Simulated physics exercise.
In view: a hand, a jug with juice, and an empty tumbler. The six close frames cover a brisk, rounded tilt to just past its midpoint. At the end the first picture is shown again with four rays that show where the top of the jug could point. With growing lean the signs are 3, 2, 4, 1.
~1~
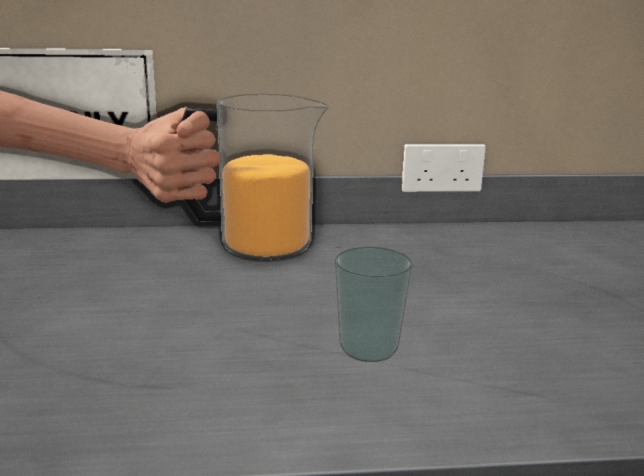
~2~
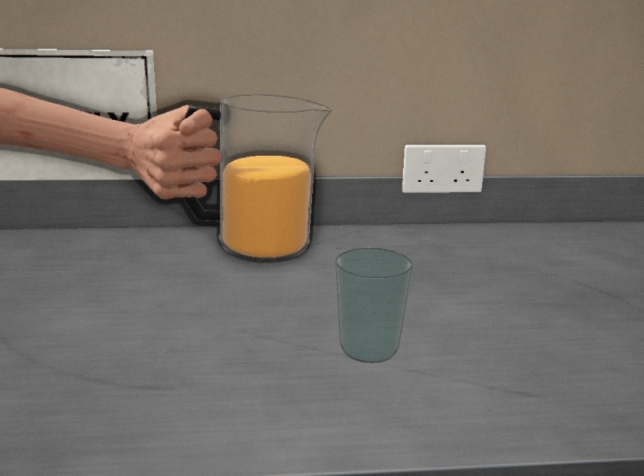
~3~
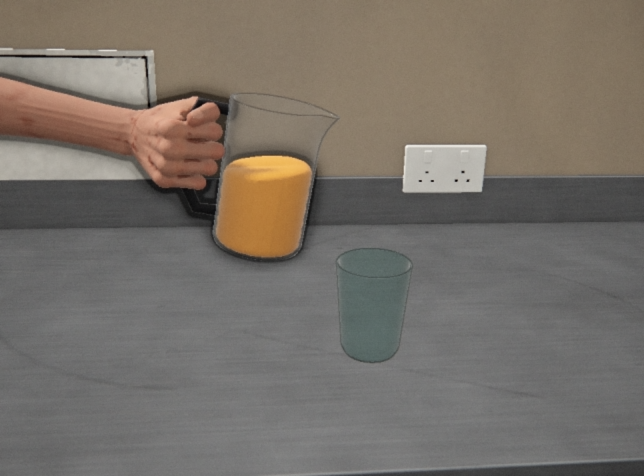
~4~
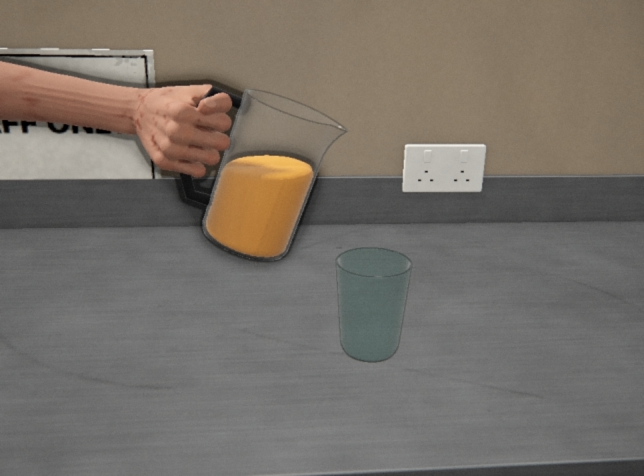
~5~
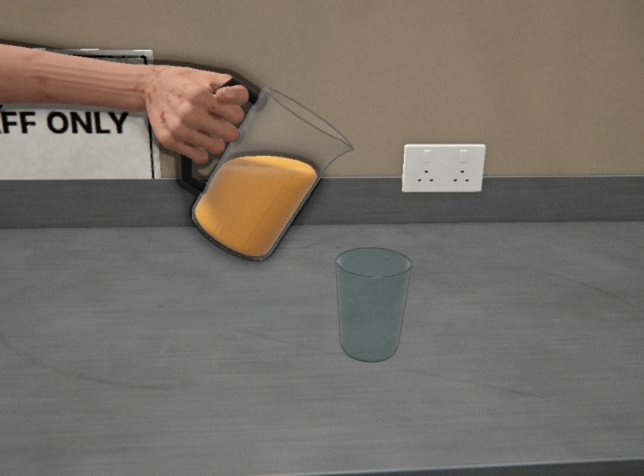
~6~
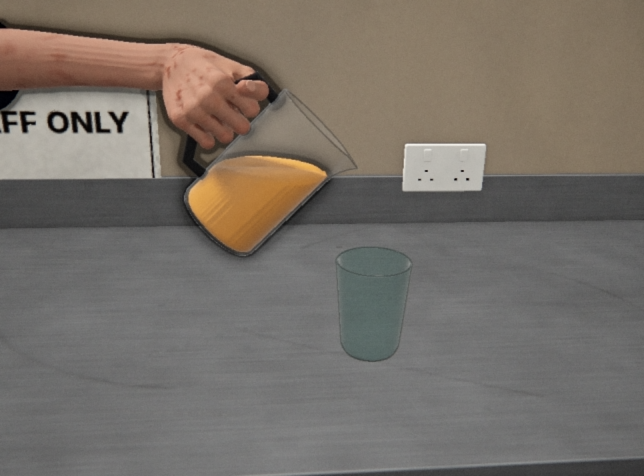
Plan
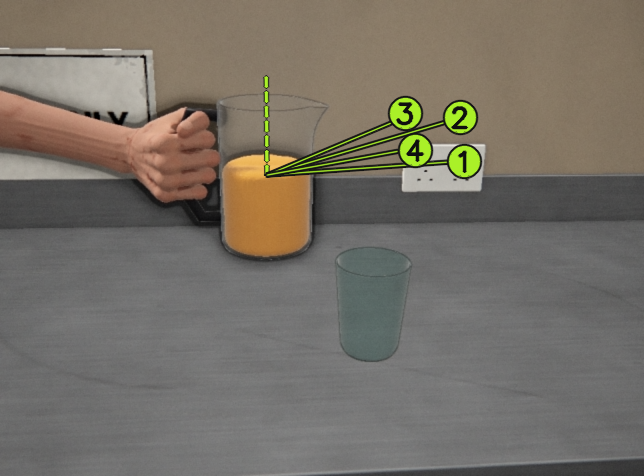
Jug of orange juice tilting steadily to the right in a person's hand, above a grey counter with an empty greenish tumbler.
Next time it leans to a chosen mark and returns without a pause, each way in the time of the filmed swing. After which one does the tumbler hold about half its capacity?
Line 4.
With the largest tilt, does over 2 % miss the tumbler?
Yes.
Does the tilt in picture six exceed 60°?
No.
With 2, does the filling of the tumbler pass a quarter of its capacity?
Yes.
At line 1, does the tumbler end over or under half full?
Over half.
On the marked copy, 1 at (447, 162); 2 at (443, 122); 3 at (390, 123); 4 at (397, 151).
With 1, the tumbler ends with about 66 % of what it can hold; 9 % of the juice is spilt.
With 2, the tumbler ends with about 35 % of what it can hold; 4 % of the juice is spilt.
With 3, the tumbler ends with about 22 % of what it can hold.
With 4, the tumbler ends with about 50 % of what it can hold; 7 % of the juice is spilt.
